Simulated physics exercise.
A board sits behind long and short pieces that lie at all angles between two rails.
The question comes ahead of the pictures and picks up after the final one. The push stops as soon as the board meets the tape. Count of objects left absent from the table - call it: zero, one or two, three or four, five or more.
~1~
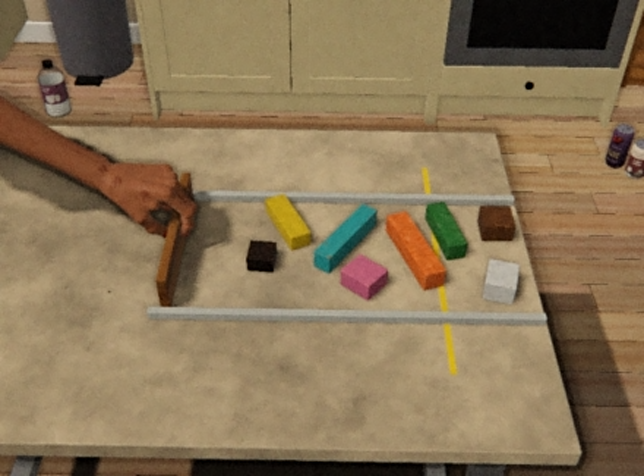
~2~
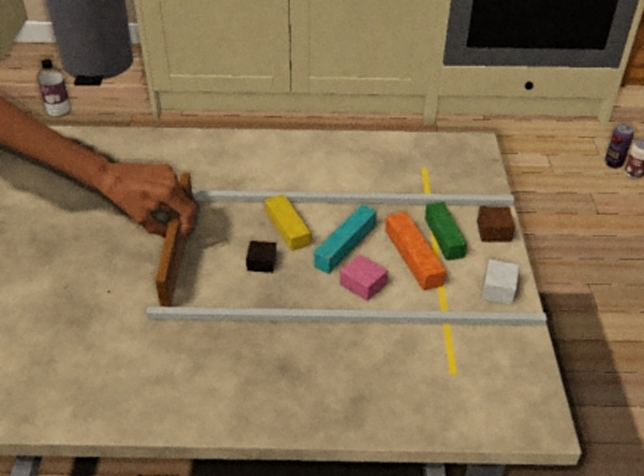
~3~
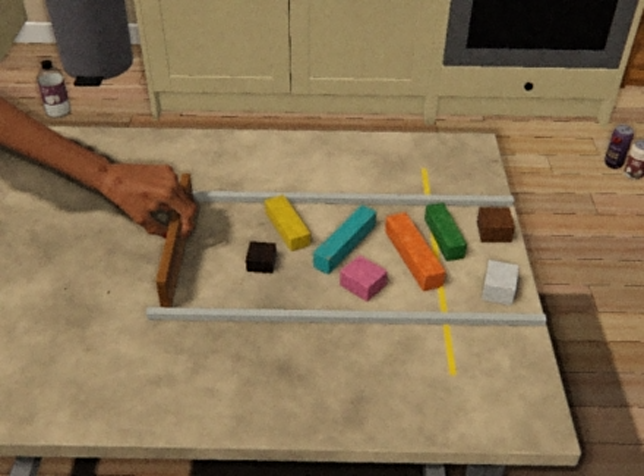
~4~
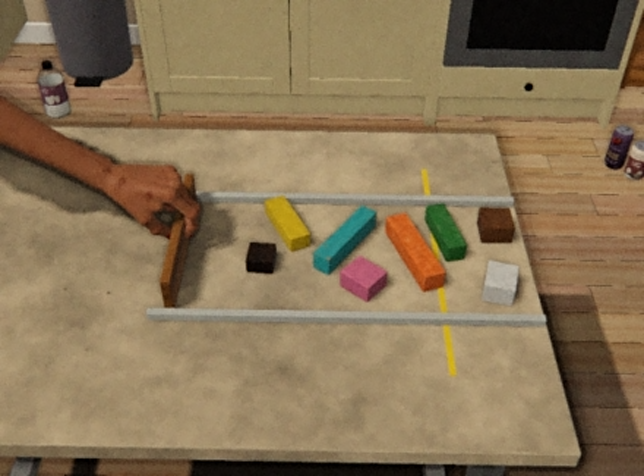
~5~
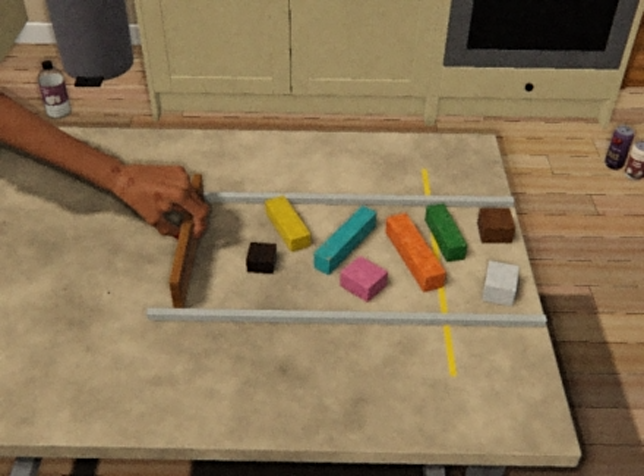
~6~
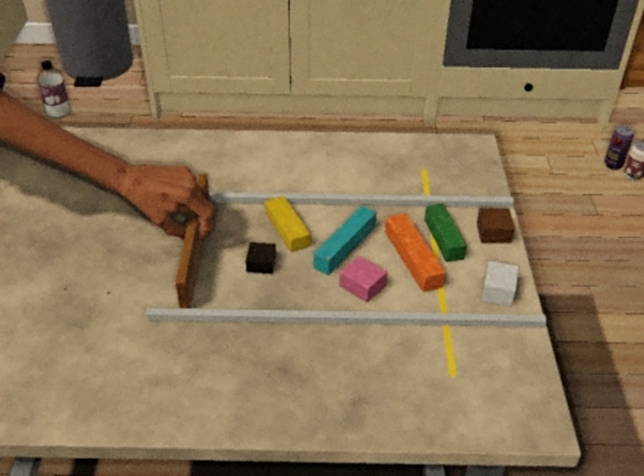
My call is one or two.
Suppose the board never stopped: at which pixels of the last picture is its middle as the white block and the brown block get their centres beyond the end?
I reckon its middle sits around (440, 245) and then around (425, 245).
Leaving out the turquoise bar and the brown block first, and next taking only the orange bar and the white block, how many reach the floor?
Falls come to 0 the first time and 0 the other time.
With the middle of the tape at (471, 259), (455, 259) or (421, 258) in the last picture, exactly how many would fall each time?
The three tries give 3, 3 and 0.
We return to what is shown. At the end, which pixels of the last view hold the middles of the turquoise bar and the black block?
(469, 237) and (451, 261).
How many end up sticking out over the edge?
Looks like 1 of them.
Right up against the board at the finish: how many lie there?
It's 3 of them.
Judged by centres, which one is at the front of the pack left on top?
Closest at the end: The white block.
A little later, none off yet; brown block at rest near (495, 226); white block at rest near (500, 283); green bar at rest near (445, 232).
Next, none off yet; brown block at rest near (496, 226); white block at rest near (500, 283); green bar shifted a little near (472, 233).
When it is over, the number that fall off is one or two; down, brown block.
